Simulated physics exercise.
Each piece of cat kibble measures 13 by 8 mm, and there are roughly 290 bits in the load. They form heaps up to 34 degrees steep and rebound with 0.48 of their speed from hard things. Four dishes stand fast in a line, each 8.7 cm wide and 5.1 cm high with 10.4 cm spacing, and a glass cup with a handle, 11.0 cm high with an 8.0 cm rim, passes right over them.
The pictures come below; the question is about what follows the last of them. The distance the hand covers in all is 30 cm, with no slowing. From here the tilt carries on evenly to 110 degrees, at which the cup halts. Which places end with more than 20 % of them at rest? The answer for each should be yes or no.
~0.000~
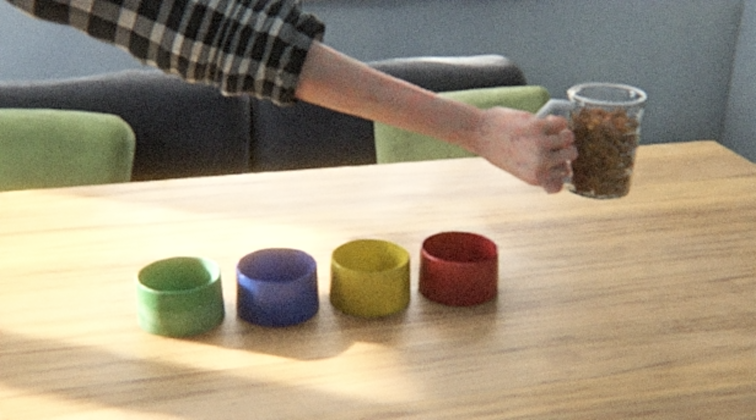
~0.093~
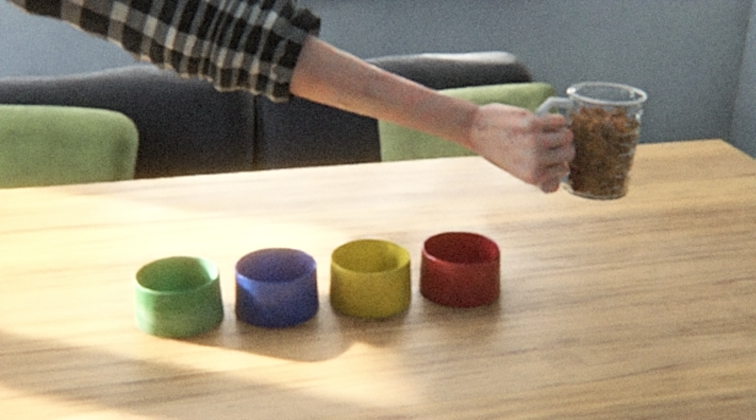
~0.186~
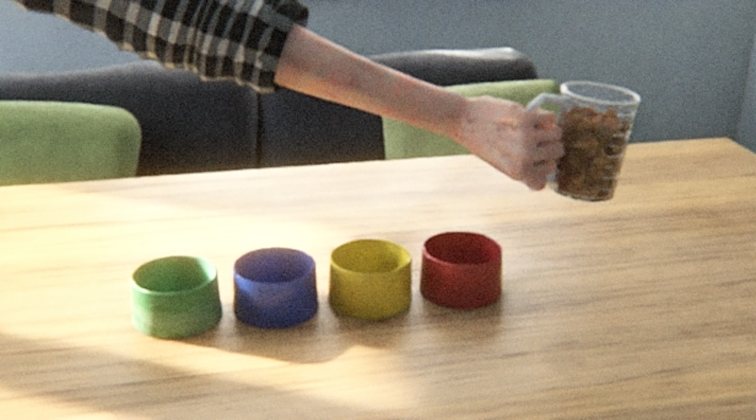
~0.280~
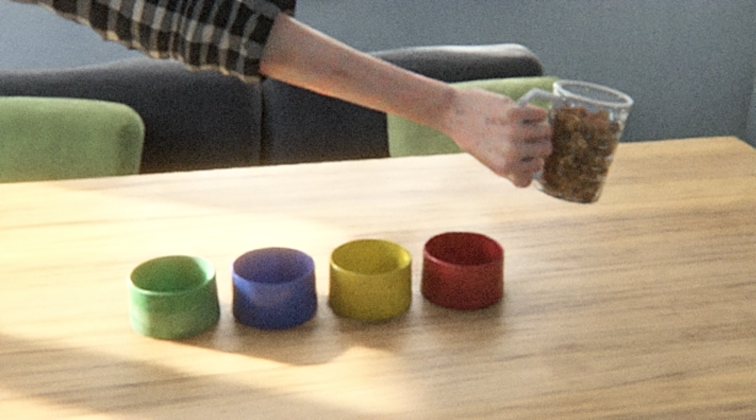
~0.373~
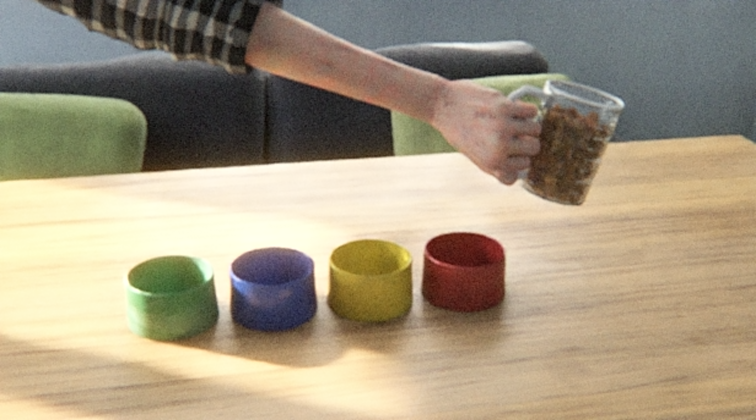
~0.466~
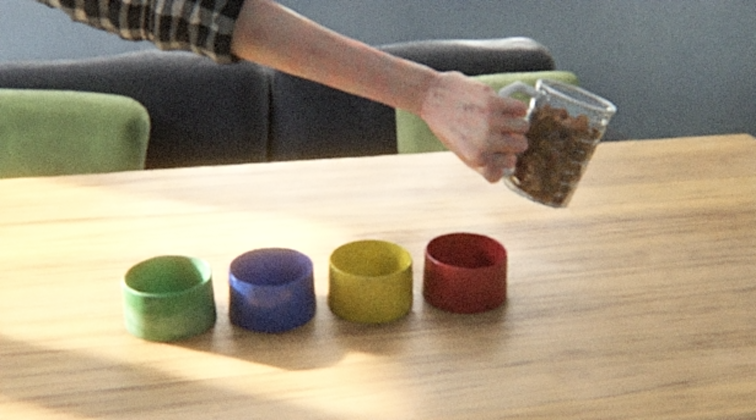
Red - no, blue - no, green - no, yellow - yes, counter - yes.
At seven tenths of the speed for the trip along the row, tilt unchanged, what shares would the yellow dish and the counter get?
Yellow 50, counter 30.
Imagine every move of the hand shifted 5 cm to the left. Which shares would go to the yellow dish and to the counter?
Then: Yellow 80, counter 10.
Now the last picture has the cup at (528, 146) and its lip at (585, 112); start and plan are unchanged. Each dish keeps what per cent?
Per cent kept: Red 0, blue 0, green 0, yellow 50.
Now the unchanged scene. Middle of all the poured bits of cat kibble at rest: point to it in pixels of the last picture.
Approximately (395, 287) in the last view.
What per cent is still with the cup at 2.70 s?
Roughly 55 %.
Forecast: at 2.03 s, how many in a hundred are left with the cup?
My estimate is about 100 per cent.
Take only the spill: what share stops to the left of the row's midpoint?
Fraction on that side: Around 0 %.
After 1.40 s, tilt 61 degrees; cup holds 100 %.
After 2.03 s, tilt 89 degrees; cup holds 100 %.
Then, at 2.70 s, tilt 110 degrees; cup holds 55 %, yellow 15 %.
At rest (4.8 s), red 5 %, blue 0 %, green 0 %, yellow 50 %, counter 35 %, cup 5 %.
